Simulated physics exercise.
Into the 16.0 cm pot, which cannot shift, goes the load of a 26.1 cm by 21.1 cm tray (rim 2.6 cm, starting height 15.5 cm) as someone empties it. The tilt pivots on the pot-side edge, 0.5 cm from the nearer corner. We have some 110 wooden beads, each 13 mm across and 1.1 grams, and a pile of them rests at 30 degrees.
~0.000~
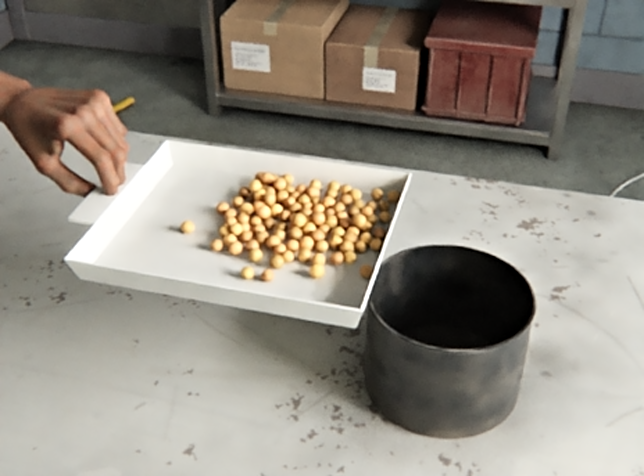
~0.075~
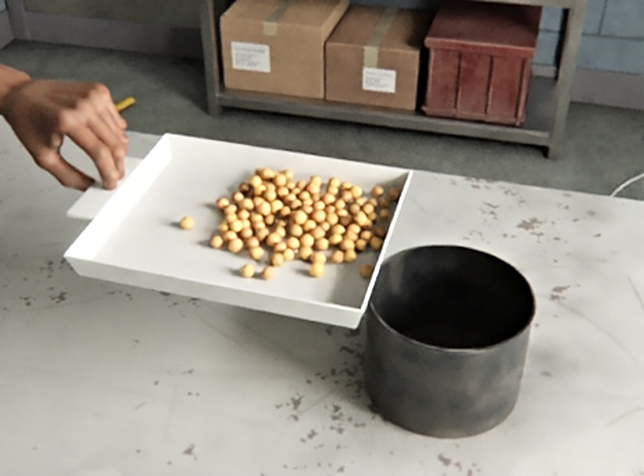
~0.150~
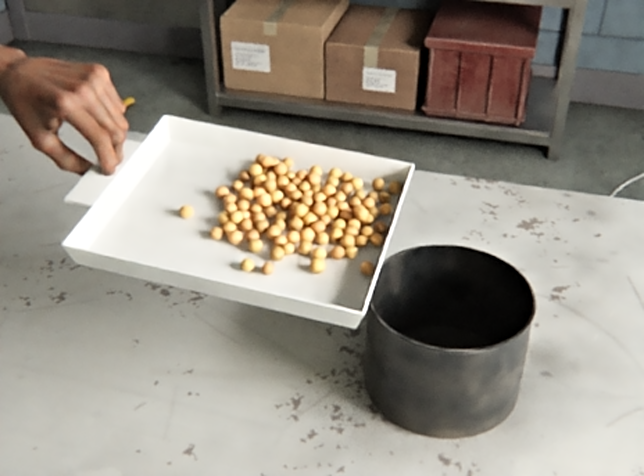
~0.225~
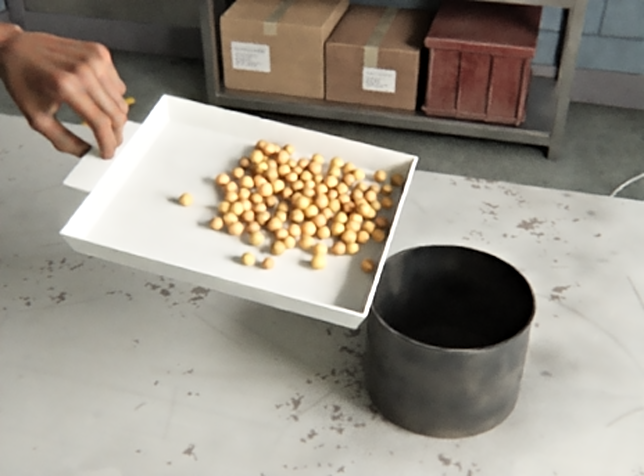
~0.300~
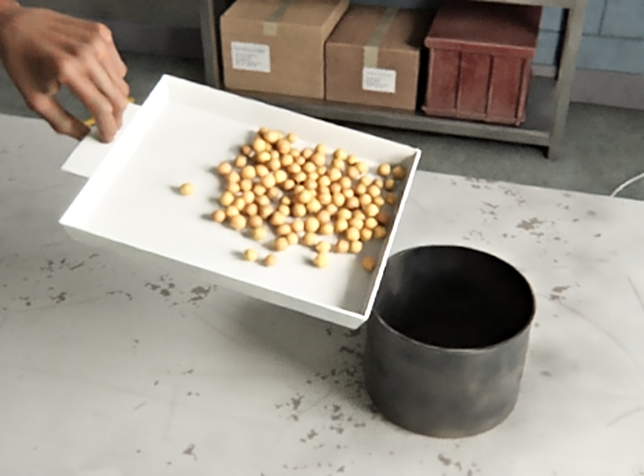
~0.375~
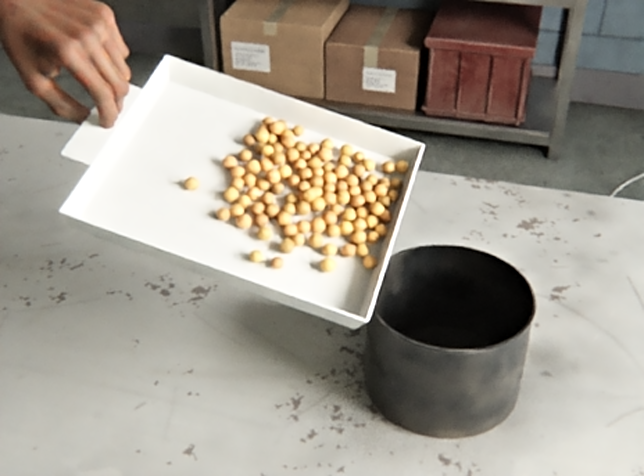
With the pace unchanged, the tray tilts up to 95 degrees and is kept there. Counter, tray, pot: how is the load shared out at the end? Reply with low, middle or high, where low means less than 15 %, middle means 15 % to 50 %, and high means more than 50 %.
My answer: Counter - high; tray - low; pot - low.
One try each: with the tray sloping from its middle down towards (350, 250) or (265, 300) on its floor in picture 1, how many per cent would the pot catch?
Estimate: Some 70 % and some 0 % respectively.
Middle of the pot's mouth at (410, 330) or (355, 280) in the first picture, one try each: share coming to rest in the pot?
Near 45 and 0 percent, one try each.
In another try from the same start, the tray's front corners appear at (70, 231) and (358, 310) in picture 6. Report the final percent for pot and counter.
That works out as pot 0 and counter 100.
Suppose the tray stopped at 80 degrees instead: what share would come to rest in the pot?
0 per cent.
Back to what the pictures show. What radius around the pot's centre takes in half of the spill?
That comes to near 22 cm.
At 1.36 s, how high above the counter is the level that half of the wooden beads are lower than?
The halfway line is at about 24 cm.
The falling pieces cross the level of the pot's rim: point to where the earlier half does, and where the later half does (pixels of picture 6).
Around (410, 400), then around (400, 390).
After 0.97 s, tilt 55 degrees; the tray holds 100 %, the pot 0 %.
After 1.36 s, tilt 78 degrees; the tray holds 95 %, the pot 0 %.
Then, at 1.84 s, tilt 95 degrees; the tray holds 5 %, the pot 0 %.
At rest (3.0 s), counter 100 %, tray 0 %, pot 0 %.
